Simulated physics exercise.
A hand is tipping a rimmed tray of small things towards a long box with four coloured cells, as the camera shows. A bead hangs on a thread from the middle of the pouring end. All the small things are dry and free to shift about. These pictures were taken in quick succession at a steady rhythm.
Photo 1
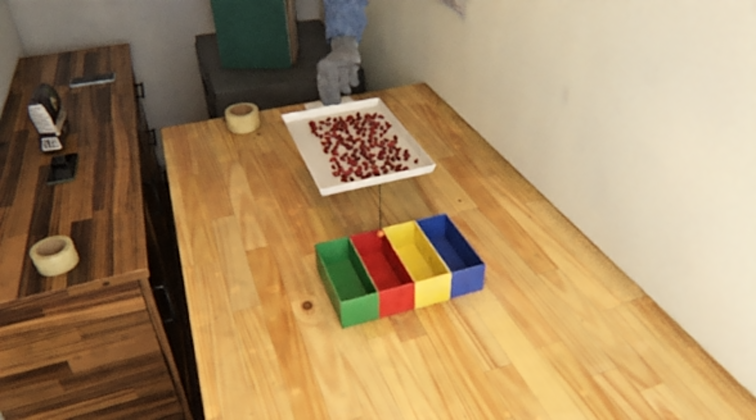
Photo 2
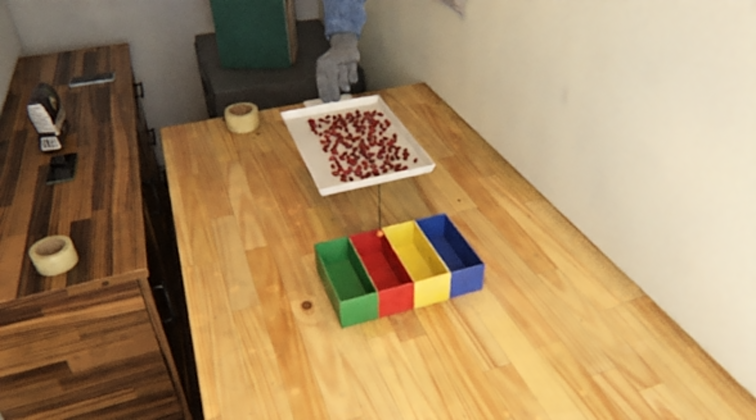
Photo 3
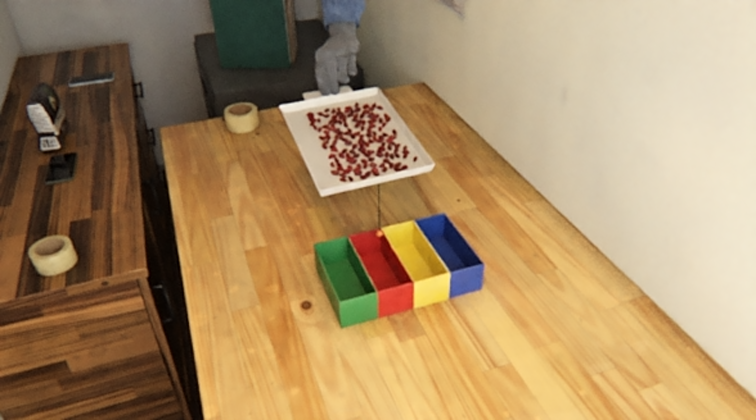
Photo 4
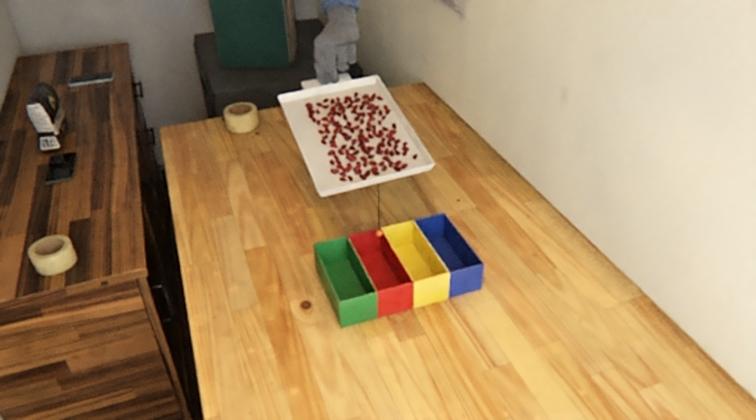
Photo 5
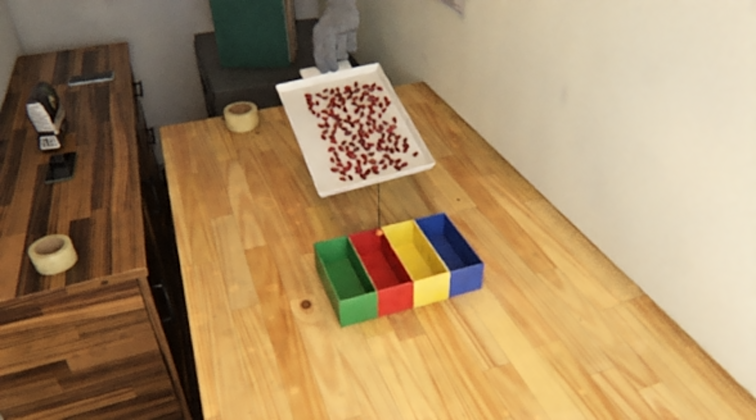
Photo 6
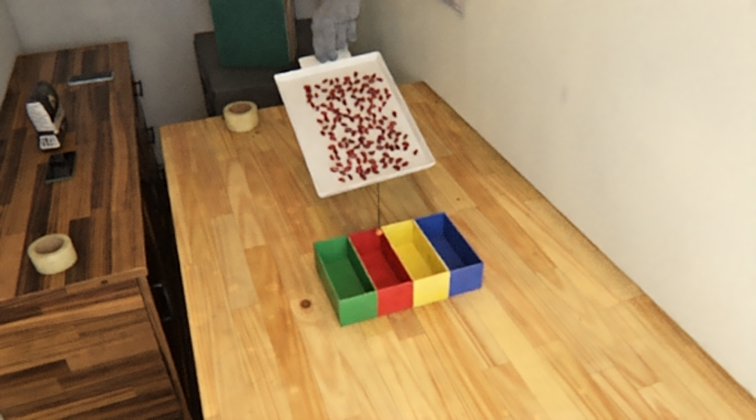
A gloved hand steadily raises the far end of a white tray of red beans.
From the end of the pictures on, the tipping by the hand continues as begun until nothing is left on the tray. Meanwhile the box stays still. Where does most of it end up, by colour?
Most of it ends up in green.
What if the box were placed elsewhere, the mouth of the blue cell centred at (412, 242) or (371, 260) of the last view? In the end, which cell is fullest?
In order: The red one, yellow.
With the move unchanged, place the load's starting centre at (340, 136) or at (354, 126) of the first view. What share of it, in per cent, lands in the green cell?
First 60 %, then 50 %.
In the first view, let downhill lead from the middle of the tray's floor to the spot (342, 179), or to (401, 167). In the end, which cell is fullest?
The first time it is the cell in green, and the second time it is that blue cell.
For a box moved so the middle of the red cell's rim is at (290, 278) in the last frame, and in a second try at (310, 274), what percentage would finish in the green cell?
Some 0 percent in the first case, 0 percent in the second.
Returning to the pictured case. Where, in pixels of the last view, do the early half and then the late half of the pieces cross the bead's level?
Around (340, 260), followed by around (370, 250).
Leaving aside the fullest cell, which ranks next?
The runner-up: That red cell.
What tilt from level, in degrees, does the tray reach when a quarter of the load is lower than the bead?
The tilt is near 85° by then.
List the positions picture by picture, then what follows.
In the first picture, corners of the pouring end at (322, 187) and (432, 164), level; middle of the load at (363, 146), kidney beans; bead on its thread at (381, 234); green cell at (360, 308); red cell at (397, 298); yellow cell at (433, 288); blue cell at (467, 279).
In the second picture, corners of the pouring end at (322, 187) and (431, 164), level; middle of the load at (362, 145).
In the third picture, corners of the pouring end at (321, 188) and (431, 163), tipped barely, lowest at the left corner; middle of the load at (361, 141).
In the fourth picture, corners of the pouring end at (321, 190) and (431, 163), tipped a little, lowest at the left corner; middle of the load at (361, 136).
In the fifth picture, corners of the pouring end at (321, 191) and (431, 162), tipped clearly, lowest at the left corner; middle of the load at (361, 131).
In the sixth picture, corners of the pouring end at (321, 192) and (431, 161), tipped clearly, lowest at the left corner; middle of the load at (361, 127); green cell at (358, 307); red cell at (395, 297); yellow cell at (431, 287); blue cell at (466, 278).
Soon, tray tipped steeply; most on the tray; a stray few in the green cell; about a quarter falling or outside the box.
A while on, tray tipped past a quarter turn; a small part on the tray; about a third in the green cell; about a quarter in the red cell; a small part in the yellow cell; about a third falling or outside the box.
Towards the end, tray tipped past a quarter turn; about half in the green cell; about a quarter in the red cell; a small part in the yellow cell; a small part falling or outside the box.
Finally, tray tipped past a quarter turn; about half in the green cell; about a quarter in the red cell; a small part in the yellow cell; none in the blue cell; a small part outside the box.
